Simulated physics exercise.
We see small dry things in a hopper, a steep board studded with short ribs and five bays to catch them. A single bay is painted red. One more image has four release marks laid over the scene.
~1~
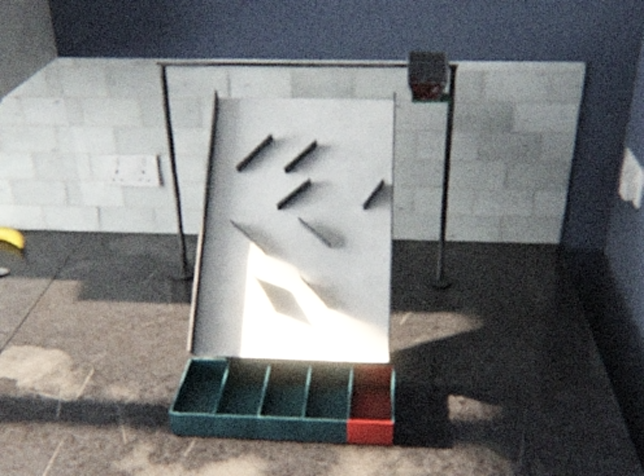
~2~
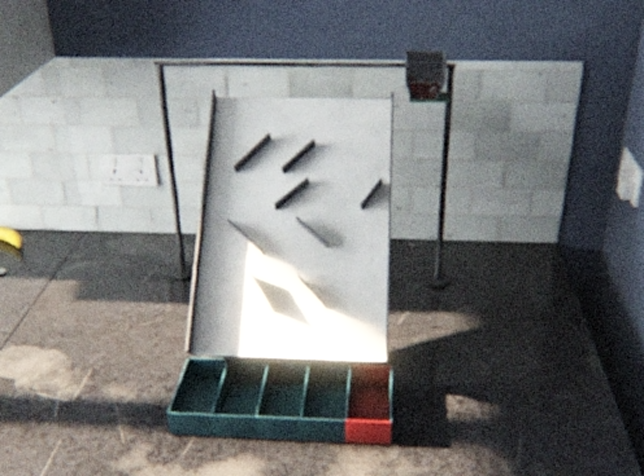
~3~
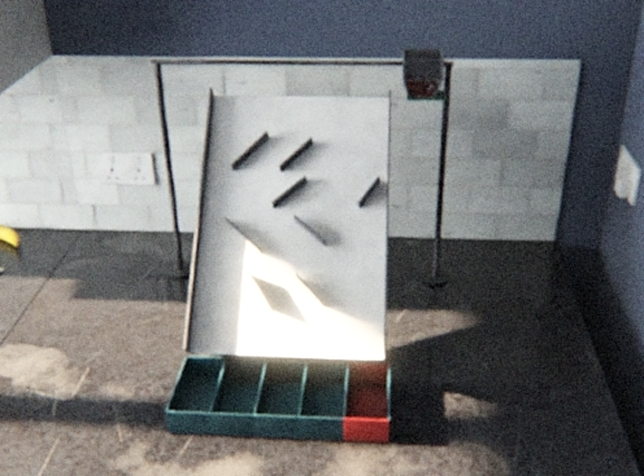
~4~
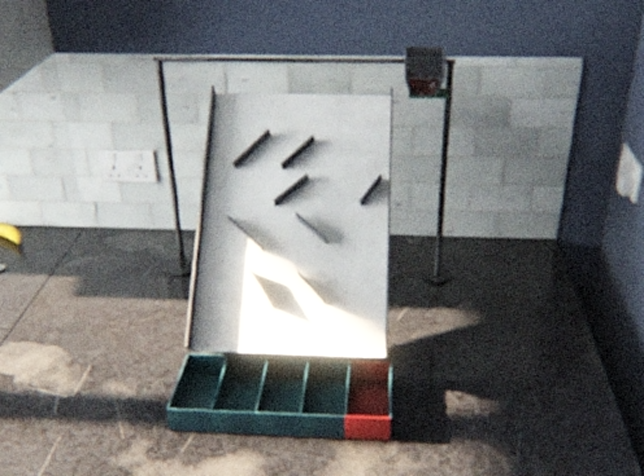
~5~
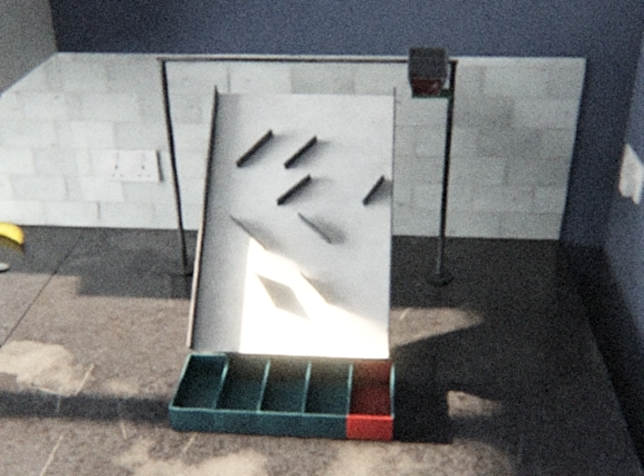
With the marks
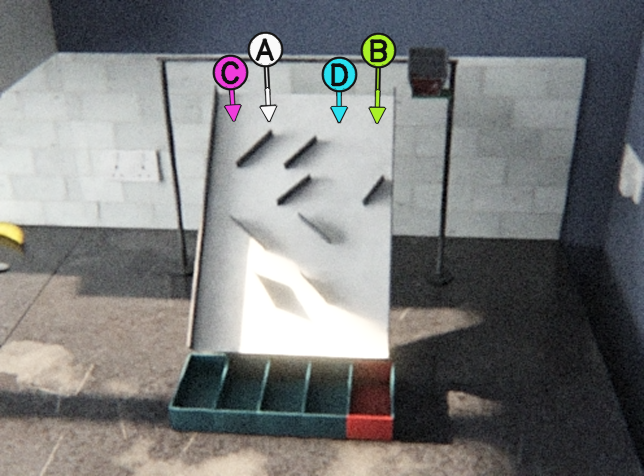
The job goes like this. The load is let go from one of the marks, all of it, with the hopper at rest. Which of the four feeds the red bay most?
I would pick mark D.
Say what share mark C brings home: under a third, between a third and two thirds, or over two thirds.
Mark C gives under a third.
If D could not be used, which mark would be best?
The answer is B.
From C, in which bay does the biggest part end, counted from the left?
It is the first one.
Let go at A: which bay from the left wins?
It is the first one.
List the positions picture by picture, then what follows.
Hopper at (426, 93), kidney beans, door shut, in the first picture.
Ribs (234, 167) to (269, 133), (281, 168) to (314, 139), (274, 205) to (308, 177), in the second picture.
Ribs (358, 203) to (379, 176), (226, 218) to (260, 249), (294, 215) to (325, 242), in the third picture.
Ribs (249, 269) to (272, 305), (297, 272) to (323, 300), in the fourth picture.
Red bay at (369, 427), number 5 of 5 from the left, in the fifth picture.
On the marked copy, mark A meets the board at (268, 115); mark B meets the board at (377, 117); mark C meets the board at (233, 115); mark D meets the board at (339, 116).
Choosing A, none in the red bay, nearly all in other bays.
Choosing B, about a quarter in the red bay, about two thirds in other bays, a small part held on the board.
Choosing C, none in the red bay, all in other bays.
Choosing D, about half in the red bay, about a third in other bays, a stray few held on the board, a small part outside the box.
